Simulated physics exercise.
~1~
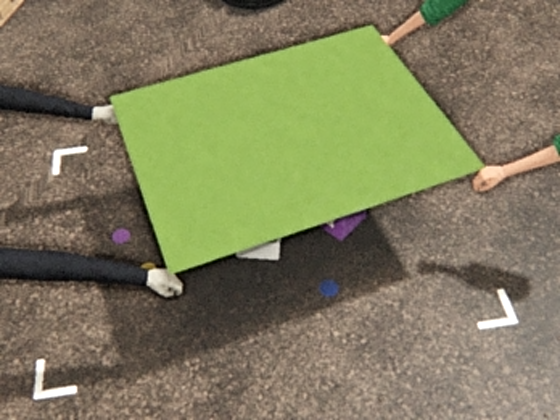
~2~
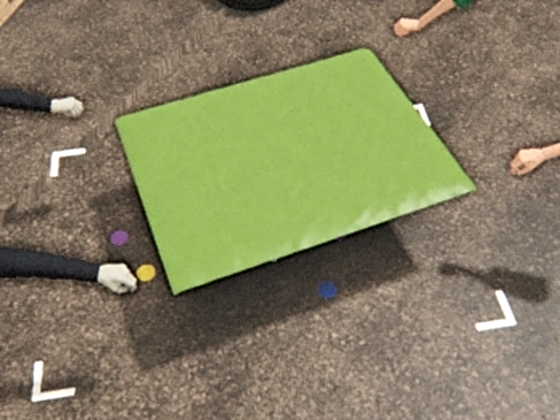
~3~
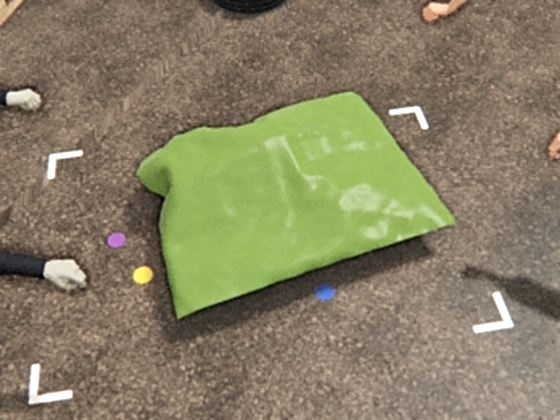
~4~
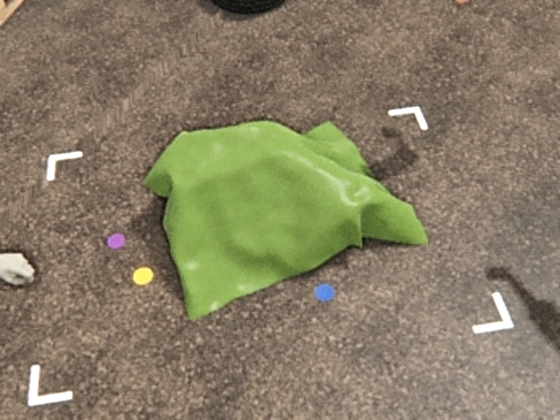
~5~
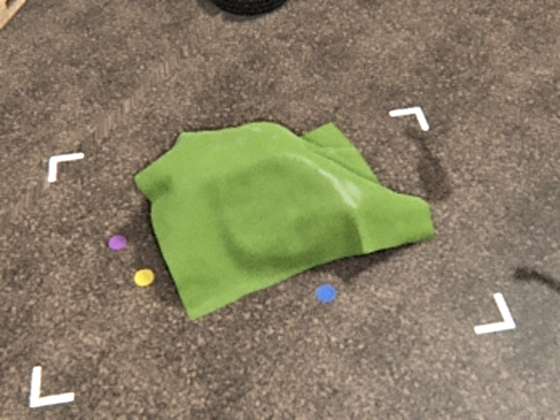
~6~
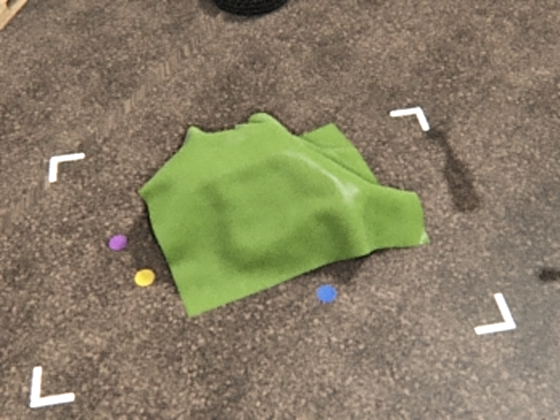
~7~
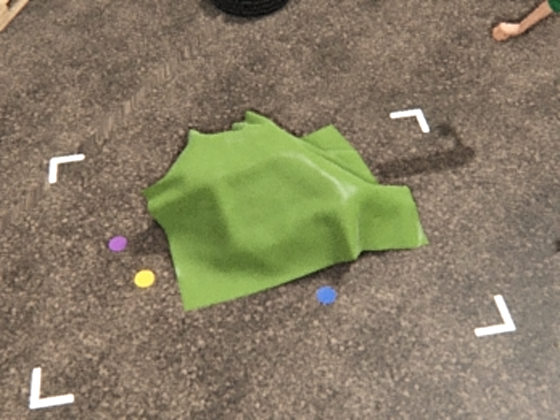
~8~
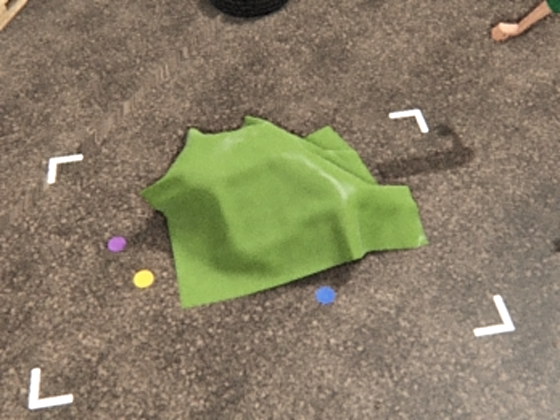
Two pairs of hands, dark-sleeved on the left and green-sleeved on the right, hold a green tarp level over a few objects on a rough brown site floor, seen from above by a slightly swaying camera. White corner marks surround the spot, with purple and yellow discs at the left and a blue one below. The hands let go and draw back as the tarp drops. It crumples over the hidden objects, settling into uneven folds and raised peaks. A hand reappears at the upper right, while the cloth rests bunched up, the three discs still uncovered.
